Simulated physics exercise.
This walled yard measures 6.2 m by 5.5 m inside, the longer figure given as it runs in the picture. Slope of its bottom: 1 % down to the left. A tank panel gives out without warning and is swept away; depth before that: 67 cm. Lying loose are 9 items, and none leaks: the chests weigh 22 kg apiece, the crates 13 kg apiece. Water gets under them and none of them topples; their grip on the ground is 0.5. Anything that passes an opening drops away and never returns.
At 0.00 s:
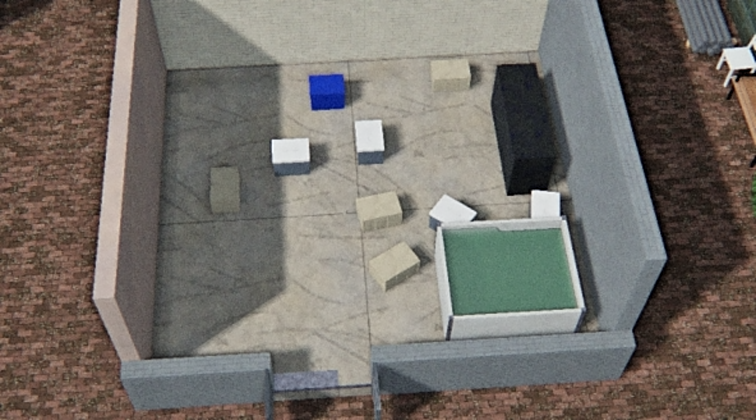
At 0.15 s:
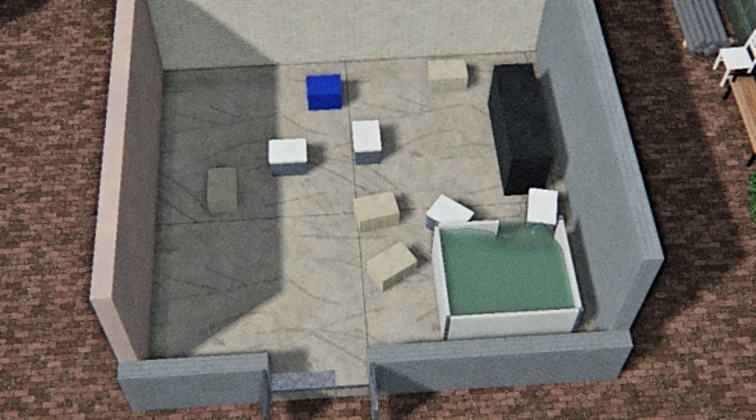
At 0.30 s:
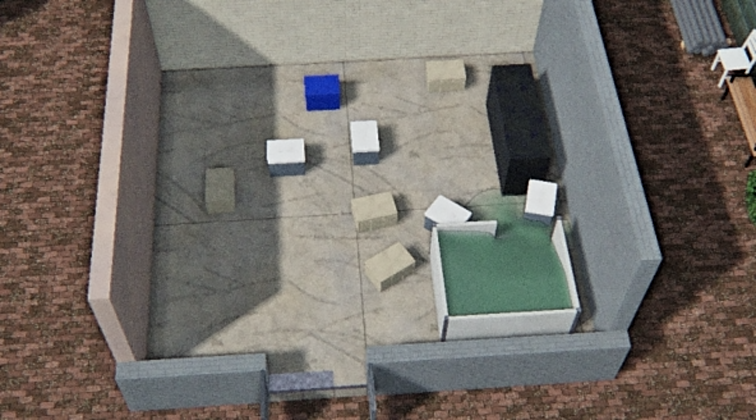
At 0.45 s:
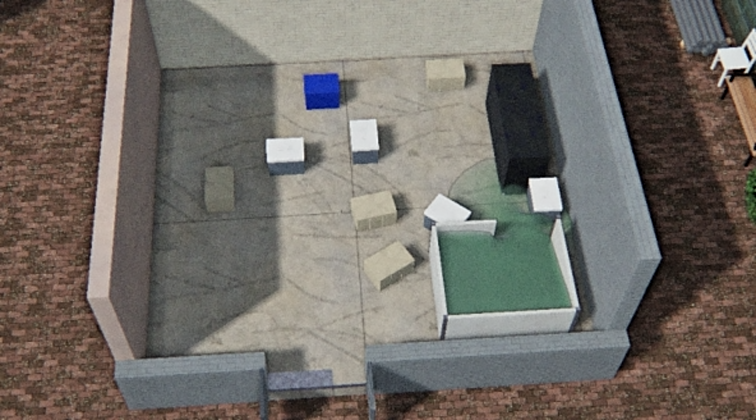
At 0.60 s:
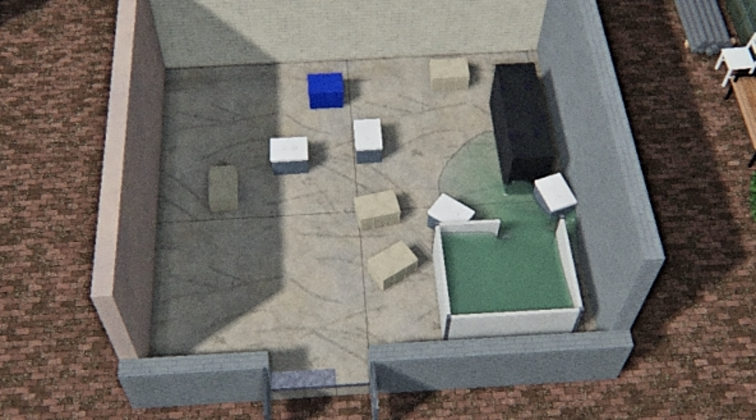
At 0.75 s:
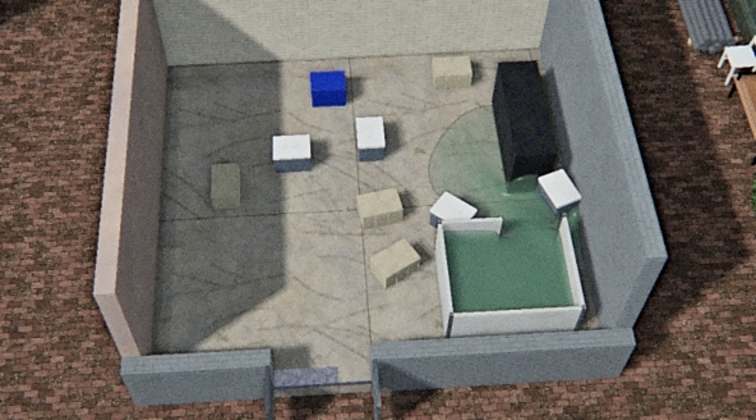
Green water poured through a gap in the back of a white-walled tank and spread across the yard floor toward a tall black block, nudging one nearby white box while the others stayed put.
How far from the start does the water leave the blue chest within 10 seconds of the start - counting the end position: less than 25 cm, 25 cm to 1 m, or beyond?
As for the blue chest, it winds up far off.
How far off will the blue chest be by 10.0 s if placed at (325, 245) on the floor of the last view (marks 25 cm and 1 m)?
As it turns out, it barely budges.
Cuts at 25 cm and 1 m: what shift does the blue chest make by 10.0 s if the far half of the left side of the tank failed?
Outcome for the blue chest: No real movement.
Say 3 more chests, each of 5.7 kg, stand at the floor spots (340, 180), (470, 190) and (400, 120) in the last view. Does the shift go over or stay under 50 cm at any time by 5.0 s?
From first to last: Surpasses it, surpasses it, surpasses it.
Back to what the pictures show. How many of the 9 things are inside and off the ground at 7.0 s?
It comes to 3.
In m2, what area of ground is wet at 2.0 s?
Wet: Near 14 m2.
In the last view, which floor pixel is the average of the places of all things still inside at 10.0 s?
Around (325, 197).
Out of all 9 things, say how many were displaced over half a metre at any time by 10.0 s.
The number is 4.
After 2.0 s the blue chest is near (328, 81), 0.0 m from its start, aground; 0 of 9 are out; 1 afloat.
After 4.5 s the blue chest is near (275, 59), 1.0 m from its start, aground; 0 of 9 are out; 2 afloat.
After 7.0 s the blue chest is near (198, 62), 2.1 m from its start, afloat; 0 of 9 are out; 3 afloat.
After 10.0 s the blue chest is near (186, 98), 2.2 m from its start, aground; 0 of 9 are out; 2 afloat.
